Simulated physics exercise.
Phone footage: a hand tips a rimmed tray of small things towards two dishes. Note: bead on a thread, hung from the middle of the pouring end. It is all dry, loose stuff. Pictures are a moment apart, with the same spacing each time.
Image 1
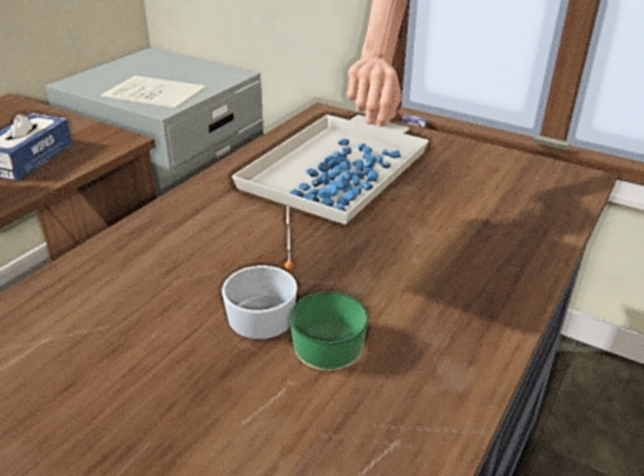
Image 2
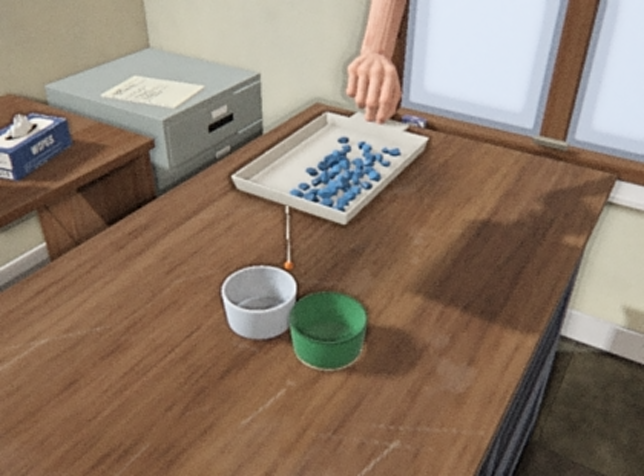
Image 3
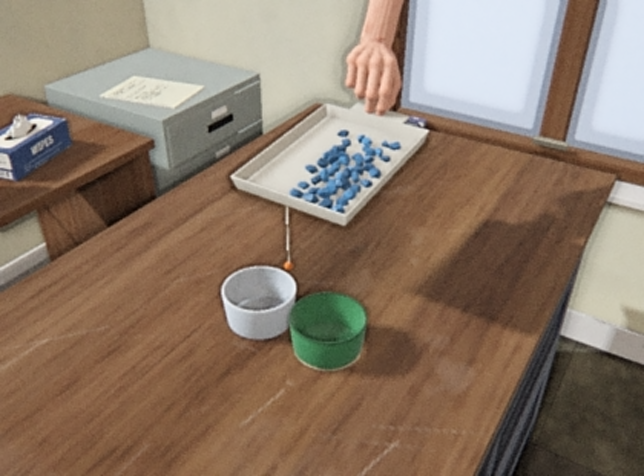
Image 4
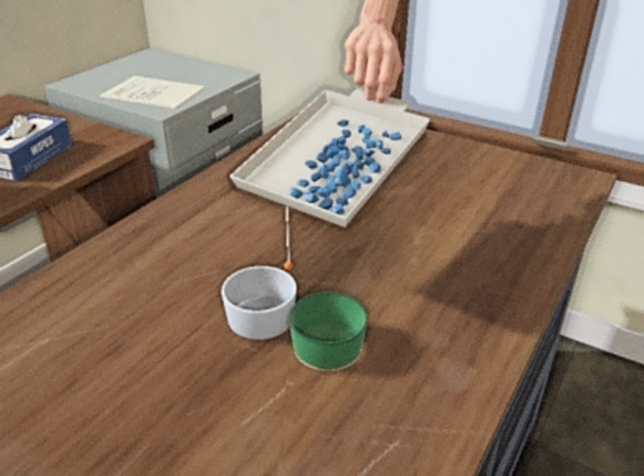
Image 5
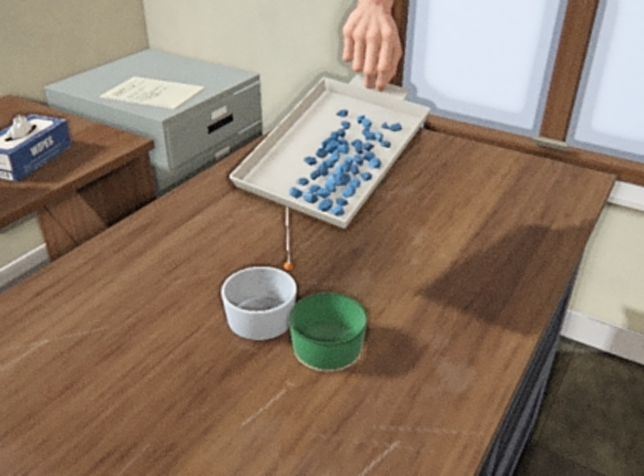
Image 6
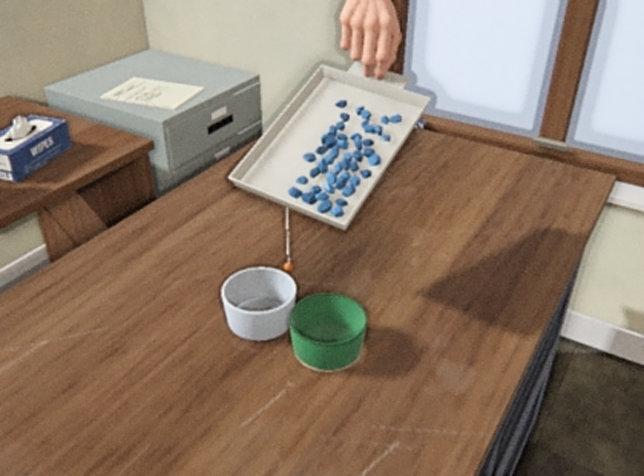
A hand gradually raising the far end of a pale tray of blue stones above white and green dishes on a wooden table.
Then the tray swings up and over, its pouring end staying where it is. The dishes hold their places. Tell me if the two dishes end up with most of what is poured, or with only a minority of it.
Most of it.
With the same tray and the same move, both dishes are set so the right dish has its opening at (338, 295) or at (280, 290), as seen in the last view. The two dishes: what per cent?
You'd get 40 in a hundred the first time and 40 in a hundred the second.
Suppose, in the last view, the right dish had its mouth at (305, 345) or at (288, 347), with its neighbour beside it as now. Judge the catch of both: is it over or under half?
Short of half, then Short of half.
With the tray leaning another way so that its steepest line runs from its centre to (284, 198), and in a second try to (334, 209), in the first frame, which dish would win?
I'd say the one to the left first, then the one to the right.
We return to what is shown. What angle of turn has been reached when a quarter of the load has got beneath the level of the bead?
At about 100°.
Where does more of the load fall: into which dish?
So the winner turns out to be the right-side one.
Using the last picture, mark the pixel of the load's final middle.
(318, 341).
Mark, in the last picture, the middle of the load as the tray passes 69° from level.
I'd put the middle close to (323, 189).
Shortly afterwards, tray tipped steeply; the whole lot on the tray.
Next, tray tipped past a quarter turn; a little on the tray; near half in the right dish; near a quarter in the left dish; a little outside both; near a quarter in the air.
Some moments later, tray tipped past a quarter turn; near two thirds in the right dish; near a quarter in the left dish; a little outside both.
In the end, tray tipped past a quarter turn; near two thirds in the right dish; near a quarter in the left dish; a little outside both.
